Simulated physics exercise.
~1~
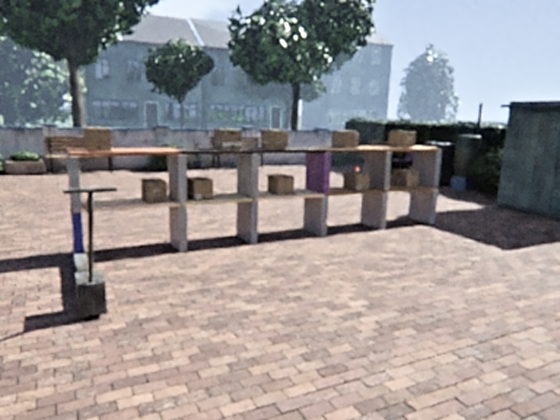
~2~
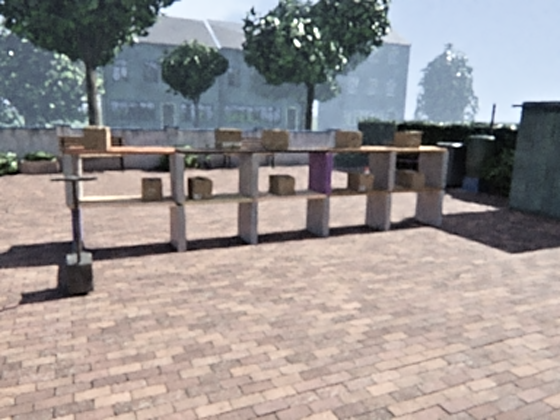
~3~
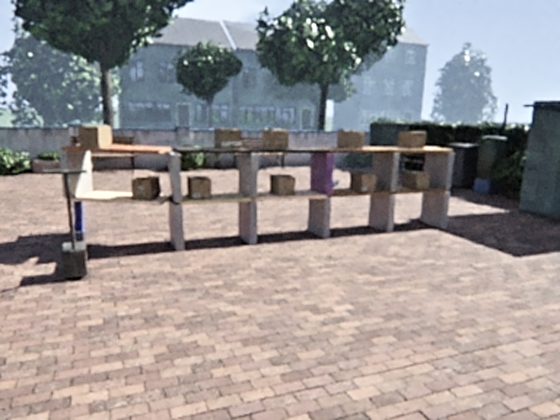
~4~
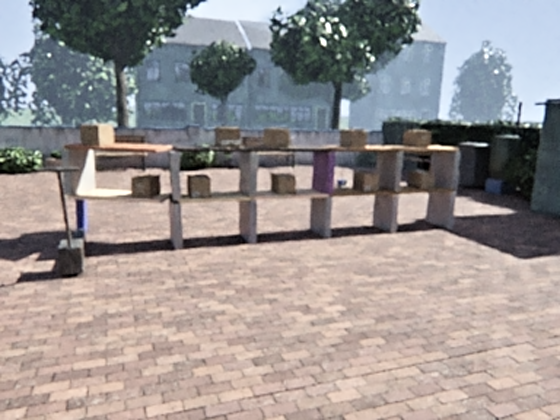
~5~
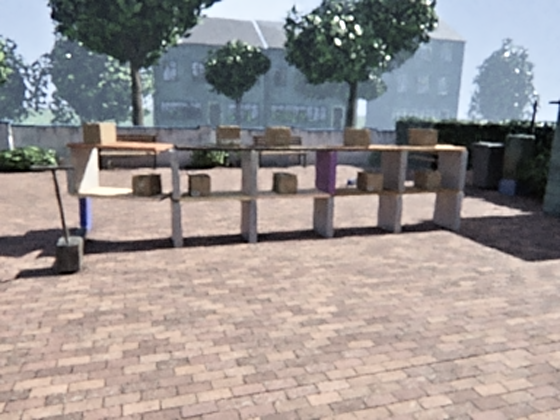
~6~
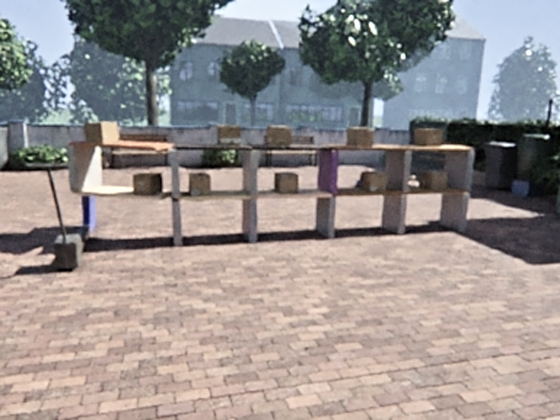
The clip opens on a sunlit brick yard, where a long two-tier shelf of pale uprights and loose boards holds brown cartons, with trees and a hazy building behind. A small dark jack with a tall handle stands in front of the left end, near a blue upright. As the view drifts slightly sideways, the jack slides in low to the foot of that upright and nudges it back a little. The jack then stops and stays there. The blue upright remains standing, the purple one farther right keeps its place, and every board and carton stays up.
